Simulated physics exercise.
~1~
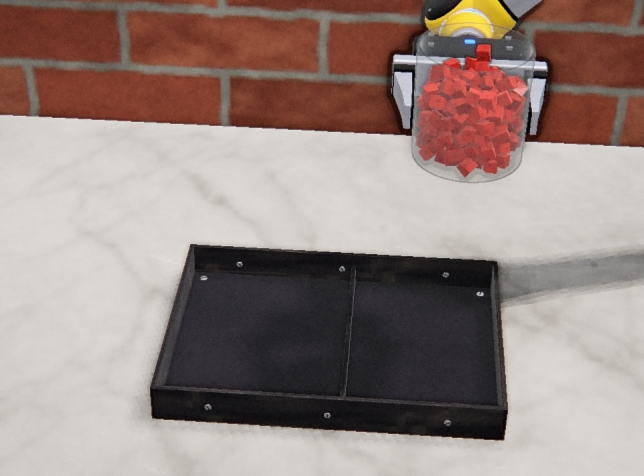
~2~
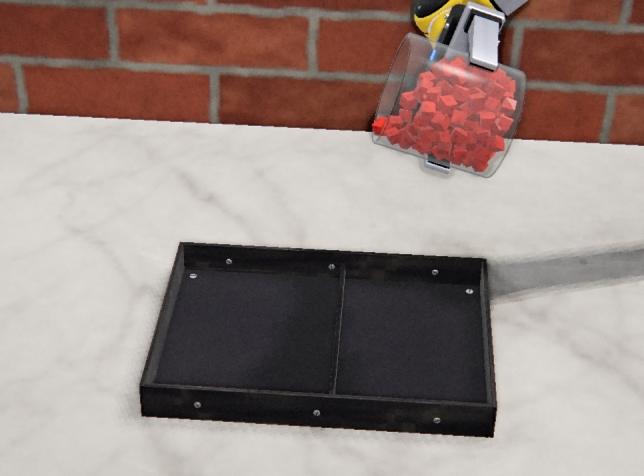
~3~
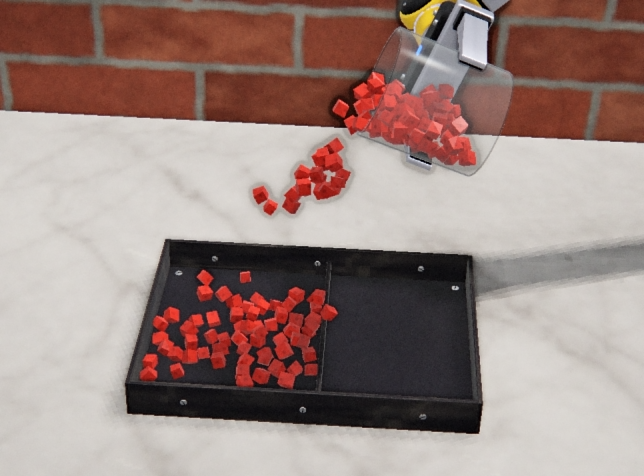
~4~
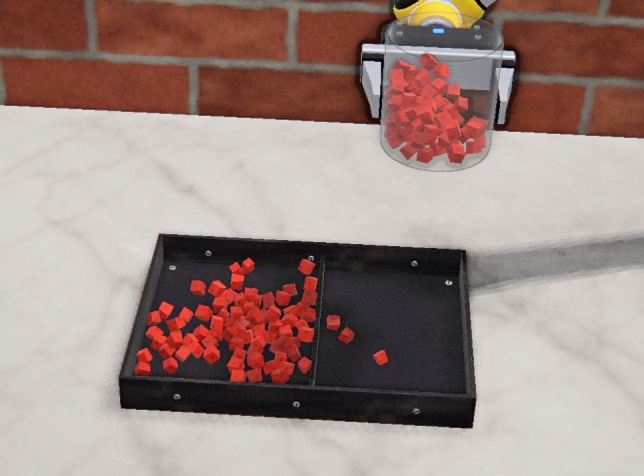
Red cubes tumble from a clear beaker tilted by a robot arm into a divided black tray, mostly its left part.
